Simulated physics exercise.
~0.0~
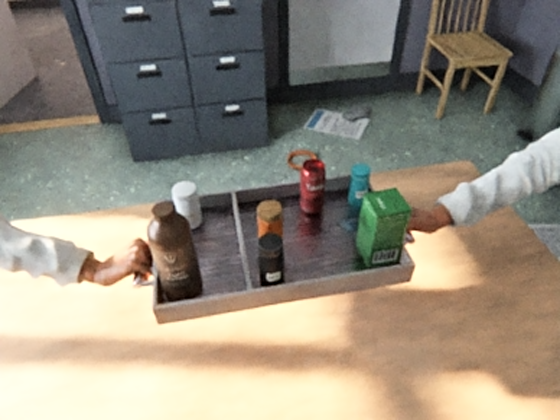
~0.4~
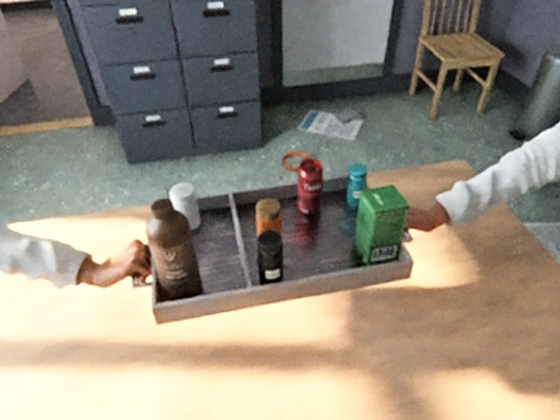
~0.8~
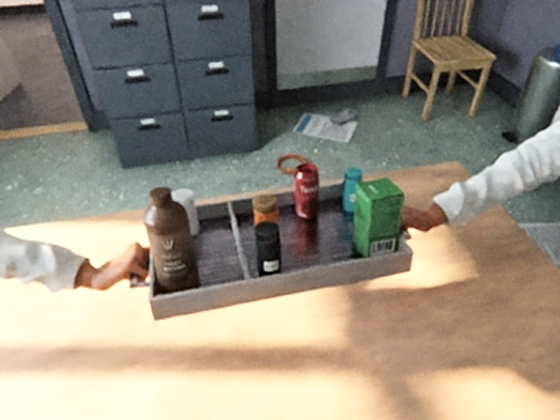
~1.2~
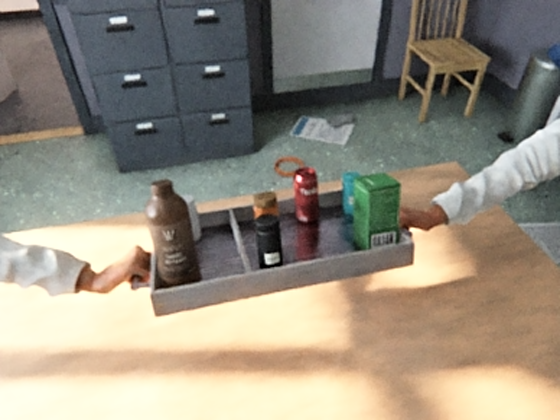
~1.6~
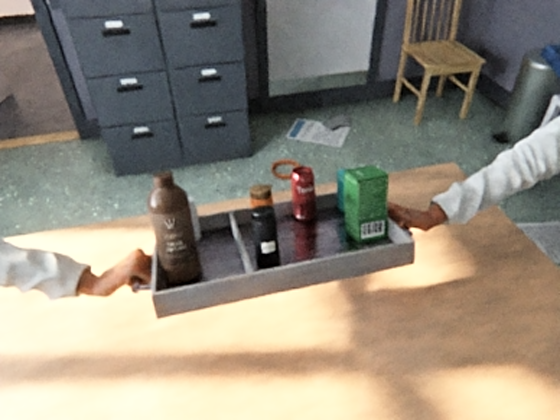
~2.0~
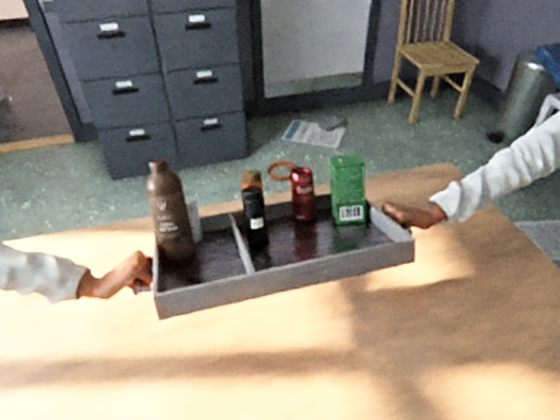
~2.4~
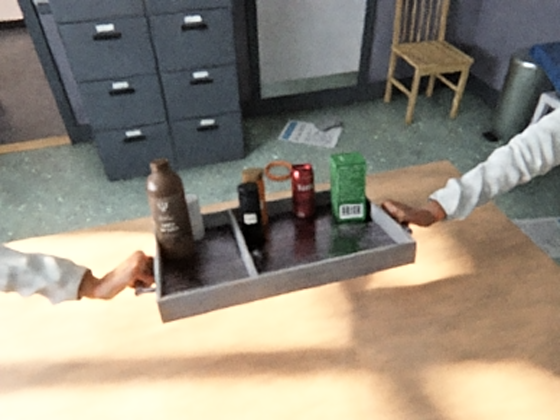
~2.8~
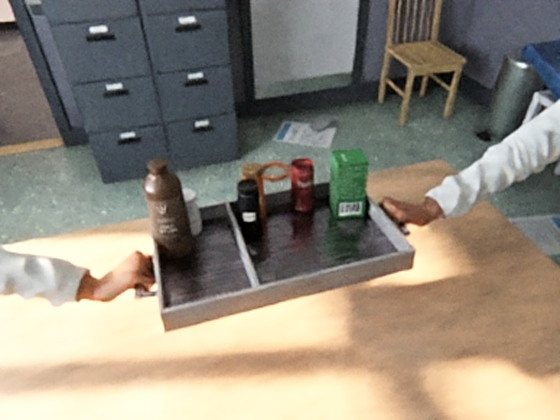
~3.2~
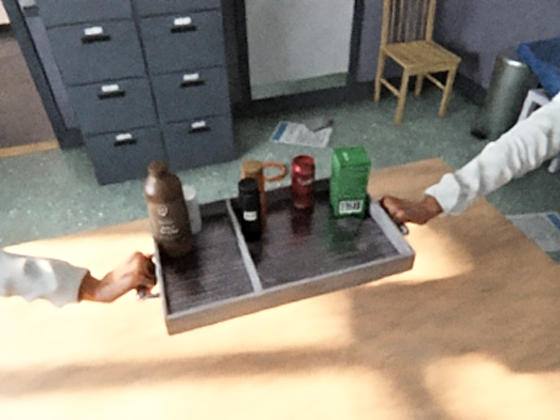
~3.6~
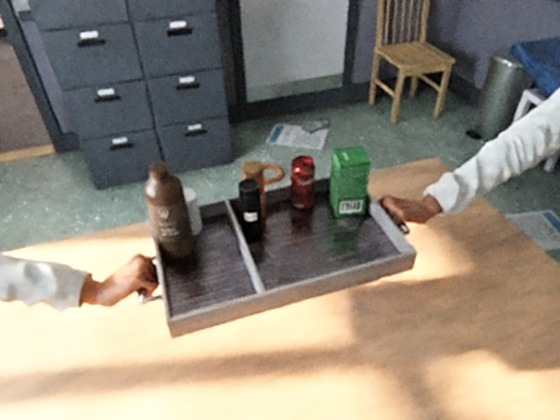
In a room with filing cabinets, two hands held a divided tray of bottles, shakers and a green carton above a wooden table, tipped its far edge down so several items slid toward the back, then levelled it with everything visible still upright.
